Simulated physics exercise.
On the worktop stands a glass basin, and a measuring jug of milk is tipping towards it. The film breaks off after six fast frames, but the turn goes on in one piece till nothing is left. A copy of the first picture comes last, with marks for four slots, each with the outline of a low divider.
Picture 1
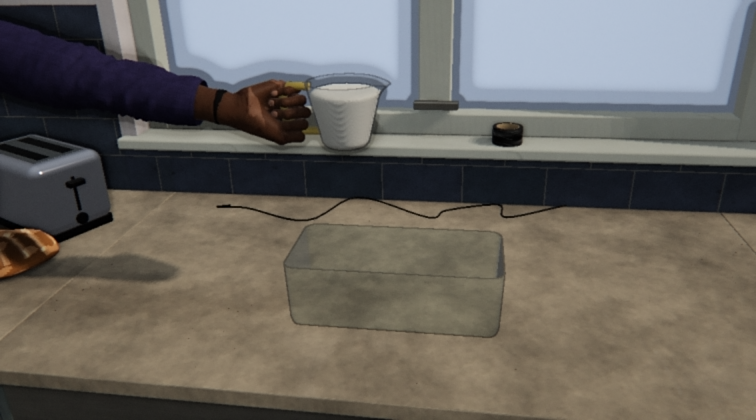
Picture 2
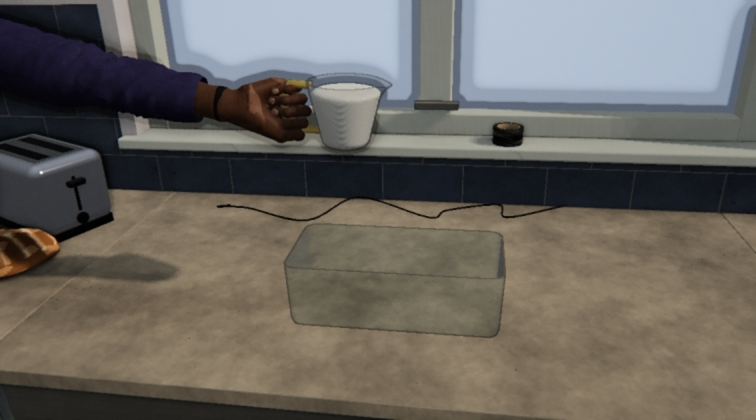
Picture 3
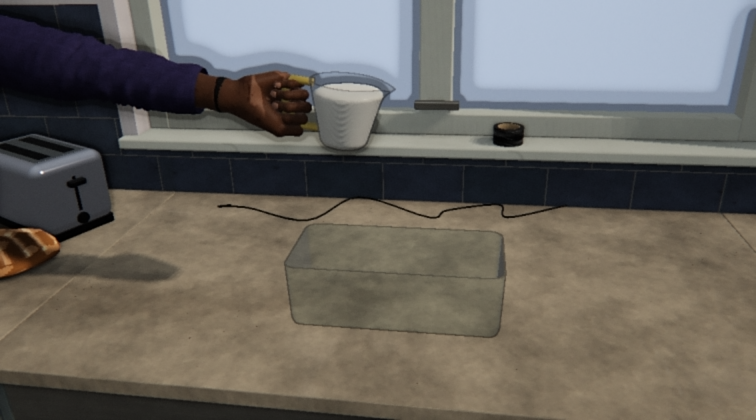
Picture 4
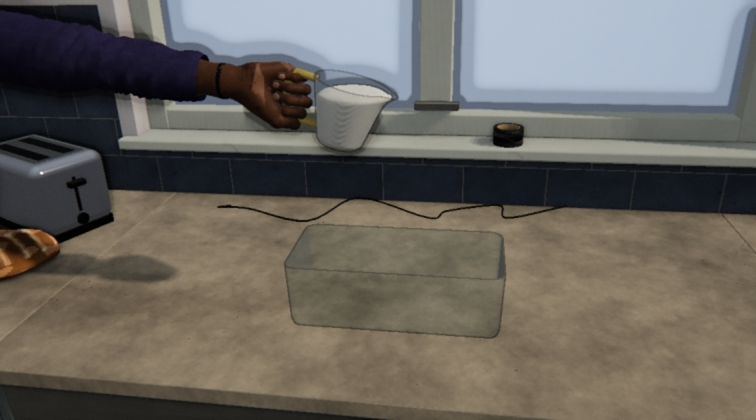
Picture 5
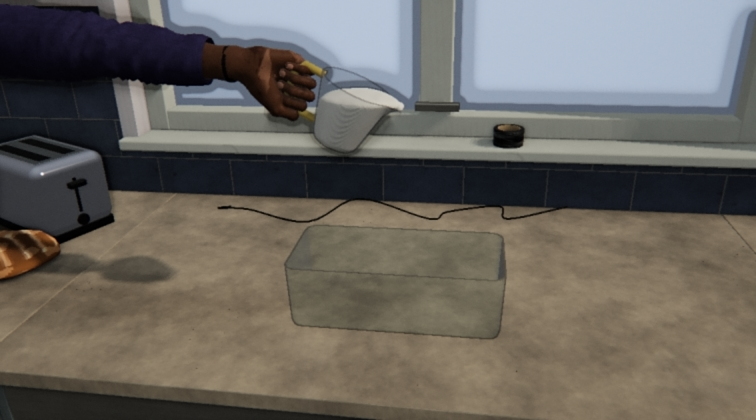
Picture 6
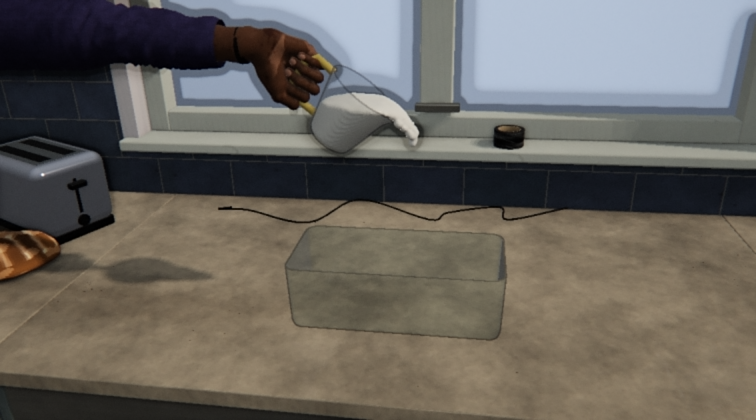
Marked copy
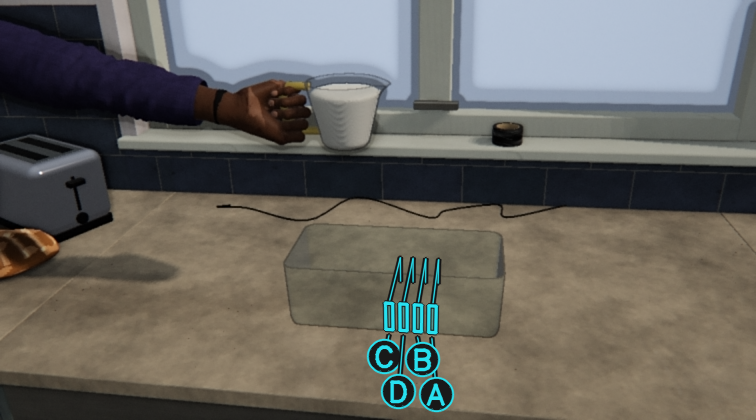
On a kitchen worktop by a window, a glass basin stood empty while a hand in a purple sleeve tilted a measuring jug of milk to the right until milk came over its lip.
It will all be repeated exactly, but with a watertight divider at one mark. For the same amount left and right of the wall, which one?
Use slot A.
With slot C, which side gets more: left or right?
The right one.
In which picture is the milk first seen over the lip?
In picture 5.
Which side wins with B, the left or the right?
More ends on the right.
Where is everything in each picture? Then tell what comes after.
The first picture shows upright, lip at (390, 84); basin from (291, 320) to (499, 335); nothing has left yet.
The second picture shows upright, lip at (391, 85); nothing has left yet.
The third picture shows tipped about 7°, lip at (394, 90); nothing has left yet.
The fourth picture shows tipped about 15°, lip at (397, 98); nothing has left yet.
The fifth picture shows tipped about 26°, lip at (400, 109); milk is over the lip, down to (400, 109).
The sixth picture shows tipped about 39°, lip at (400, 122); milk is over the lip, down to (413, 143).
In cyan, A at (431, 338); B at (417, 337); C at (389, 335); D at (403, 336).
With A, about 48 % ends left of the wall and 48 % right of it; 4 % is lost outside.
With B, about 19 % ends left of the wall and 77 % right of it; 3 % is lost outside.
With C, about 6 % ends left of the wall and 89 % right of it; 4 % is lost outside.
With D, about 12 % ends left of the wall and 84 % right of it; 4 % is lost outside.
